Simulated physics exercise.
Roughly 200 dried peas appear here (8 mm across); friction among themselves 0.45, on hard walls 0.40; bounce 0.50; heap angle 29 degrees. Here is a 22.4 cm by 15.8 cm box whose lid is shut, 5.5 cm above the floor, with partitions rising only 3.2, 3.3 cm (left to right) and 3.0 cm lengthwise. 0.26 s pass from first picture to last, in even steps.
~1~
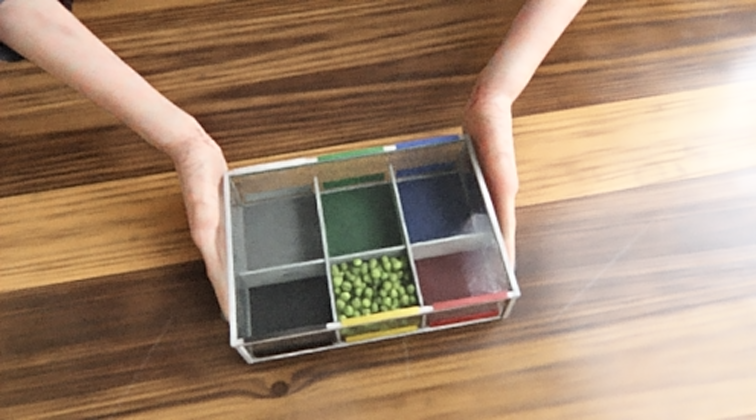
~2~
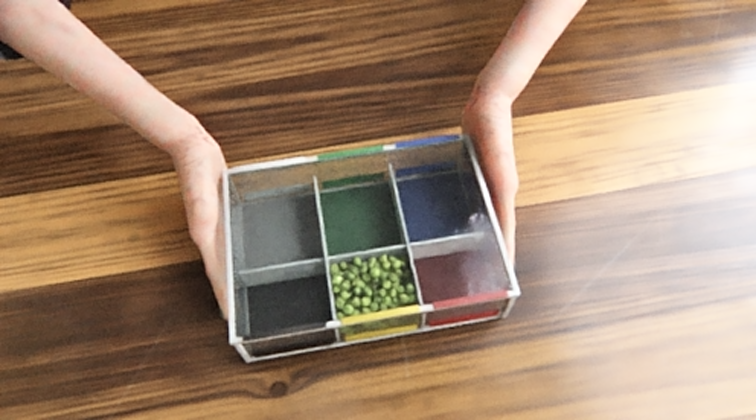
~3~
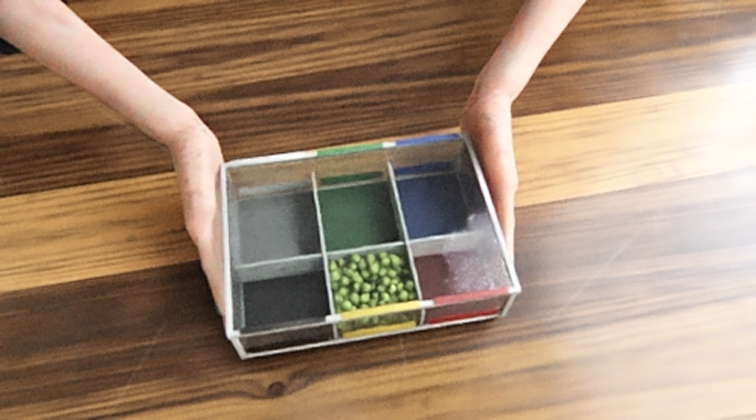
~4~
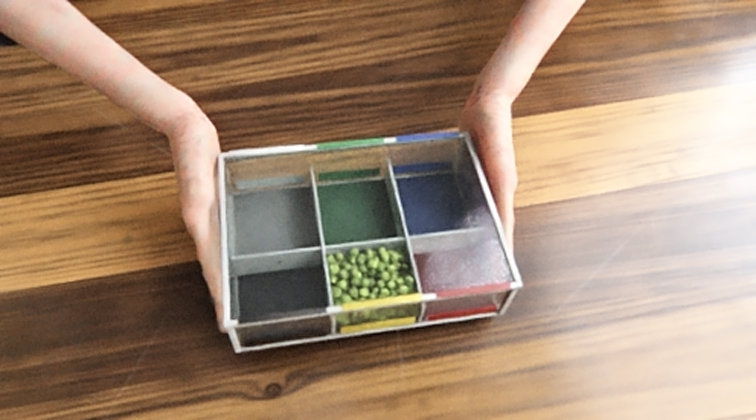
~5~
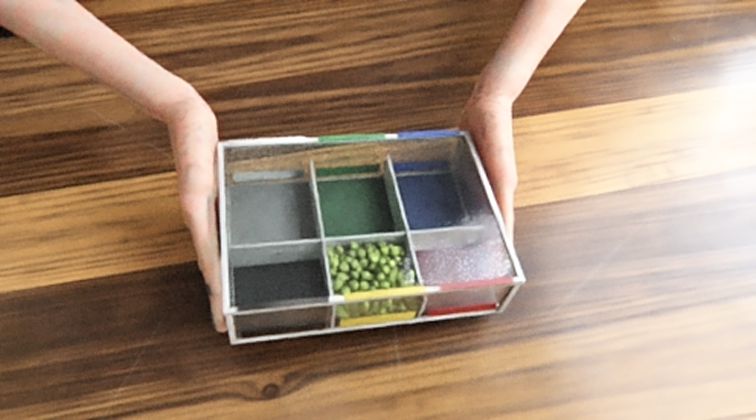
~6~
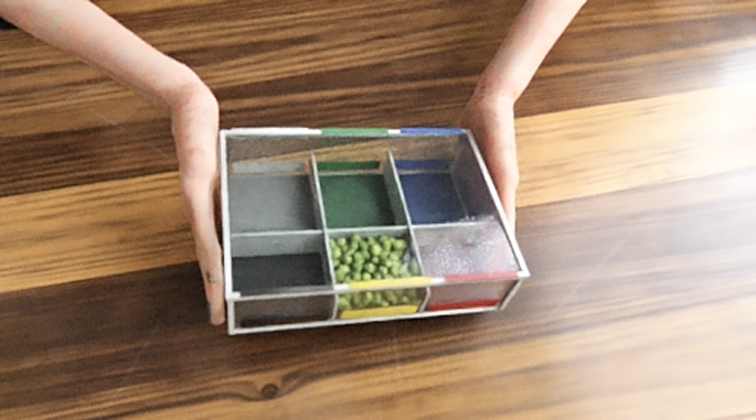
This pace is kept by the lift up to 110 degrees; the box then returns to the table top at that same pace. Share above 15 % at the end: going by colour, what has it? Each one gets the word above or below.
Red compartment: Fails, blue compartment: Succeeds, green compartment: Fails, yellow compartment: Fails, white compartment: Fails, black compartment: Fails.
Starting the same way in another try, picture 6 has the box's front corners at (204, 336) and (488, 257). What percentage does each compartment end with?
Result - red: 0 %; blue: 0 %; green: 0 %; yellow: 0 %; white: 75 %; black: 25 %.
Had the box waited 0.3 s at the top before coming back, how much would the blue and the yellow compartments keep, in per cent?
Final amounts would be blue 95% and yellow 0%.
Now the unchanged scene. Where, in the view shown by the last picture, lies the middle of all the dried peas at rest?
Roughly pixel (438, 204).
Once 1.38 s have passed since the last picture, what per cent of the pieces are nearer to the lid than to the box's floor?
I'd put it at some 80 percent.
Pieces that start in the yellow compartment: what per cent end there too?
About 0 in a hundred.
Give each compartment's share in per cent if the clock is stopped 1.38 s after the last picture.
In per cent: Red 10, blue 65, green 5, yellow 25, white 0, black 0.
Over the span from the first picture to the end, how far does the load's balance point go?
The balance point ends up some 11.5 centimetres from where it began.
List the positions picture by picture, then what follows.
Box tilt 0 degrees, front corners at (237, 341) and (513, 292); yellow 100 %, in the first frame.
Box tilt 1 degrees, front corners at (236, 339) and (513, 291), in the second frame.
Box tilt 3 degrees, front corners at (233, 333) and (514, 288), lowest corner right back, in the third frame.
Box tilt 7 degrees, front corners at (230, 322) and (515, 284), lowest corner right back, in the fourth frame.
Box tilt 10 degrees, front corners at (229, 309) and (518, 278), lowest corner right back, in the fifth frame.
Box tilt 14 degrees, front corners at (231, 294) and (522, 273), lowest corner right back; yellow 100 %, in the sixth frame.
Then, 1.38 s after the last picture, tilt 110 degrees; red 10 %, blue 65 %, green 5 %, yellow 25 %.
Then, 2.31 s after the last picture, tilt 50 degrees; red 5 %, blue 95 %.
Then, 3.23 s after the last picture, tilt 0 degrees; red 5 %, blue 95 %.
In the end, red 5 %, blue 95 %, green 0 %, yellow 0 %, white 0 %, black 0 %.
